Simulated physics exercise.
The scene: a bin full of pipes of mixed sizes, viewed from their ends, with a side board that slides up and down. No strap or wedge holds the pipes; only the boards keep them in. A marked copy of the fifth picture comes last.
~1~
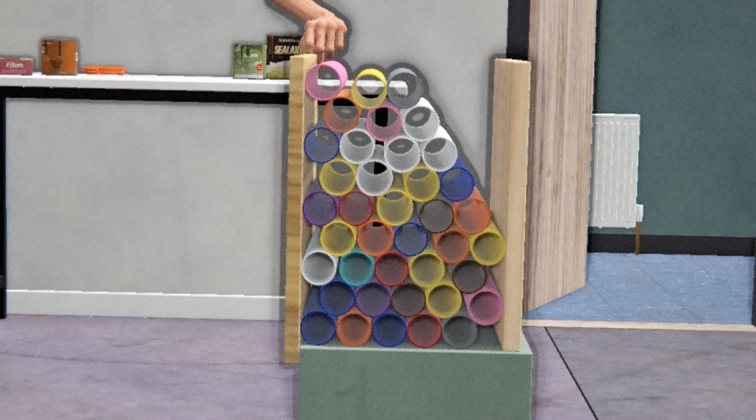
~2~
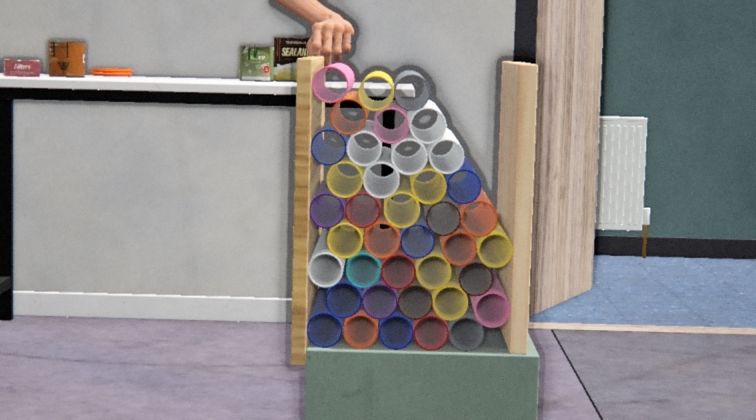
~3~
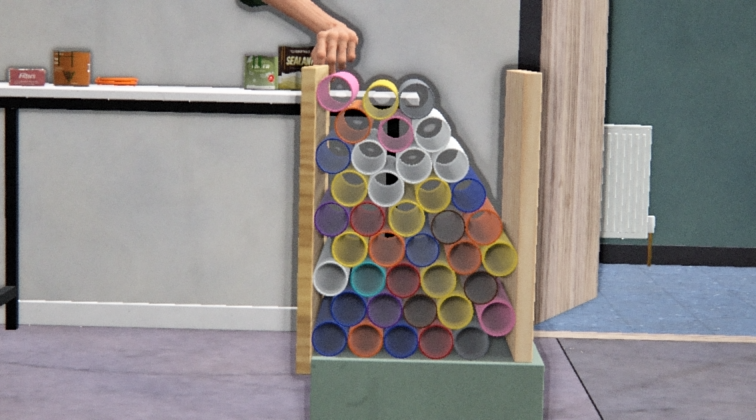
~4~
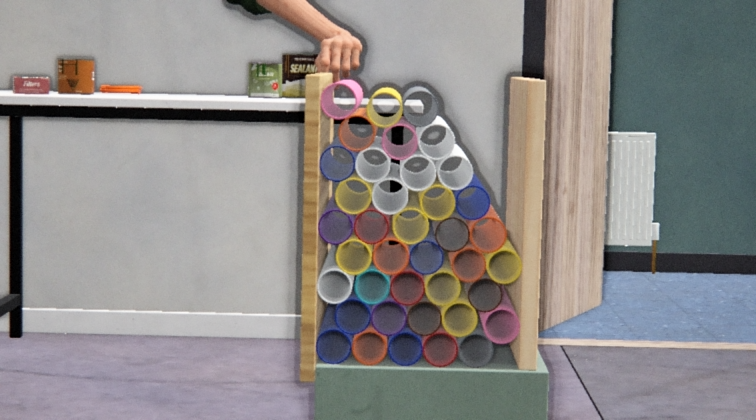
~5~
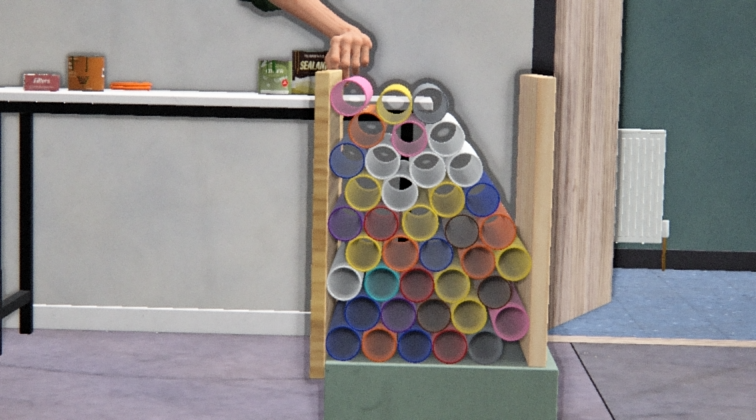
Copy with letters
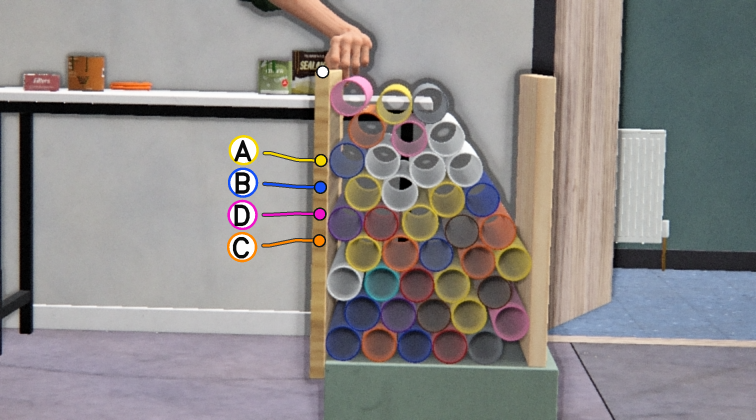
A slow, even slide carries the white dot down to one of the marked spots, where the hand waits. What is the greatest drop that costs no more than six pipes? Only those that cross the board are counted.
The last mark within the limit is C.
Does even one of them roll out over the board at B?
Yes.
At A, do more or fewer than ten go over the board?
At A, fewer than ten.
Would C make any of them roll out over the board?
Yes.
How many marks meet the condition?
Four of them.
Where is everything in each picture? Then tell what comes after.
A red pipe (356, 208); a yellow pipe (489, 248); a white pipe (357, 147), in the first picture.
A white pipe (364, 149); a white pipe (428, 126), in the second picture.
Side board (315, 207); a blue pipe (330, 339), in the third picture.
A blue pipe (353, 316); a white pipe (335, 286), in the fourth picture.
A yellow pipe (364, 254); a red pipe (381, 224); a yellow pipe (514, 263), in the fifth picture.
On the marked copy, A at (321, 161); B at (320, 188); C at (319, 241); D at (320, 214); the white dot at (322, 72).
Following C. Soon after the start, top of the board (329, 143).
Later, top of the board (328, 222).
In the end, top of the board (327, 240), four out over the board.
As for the rest, A one out over the board; B one out over the board; D four out over the board.
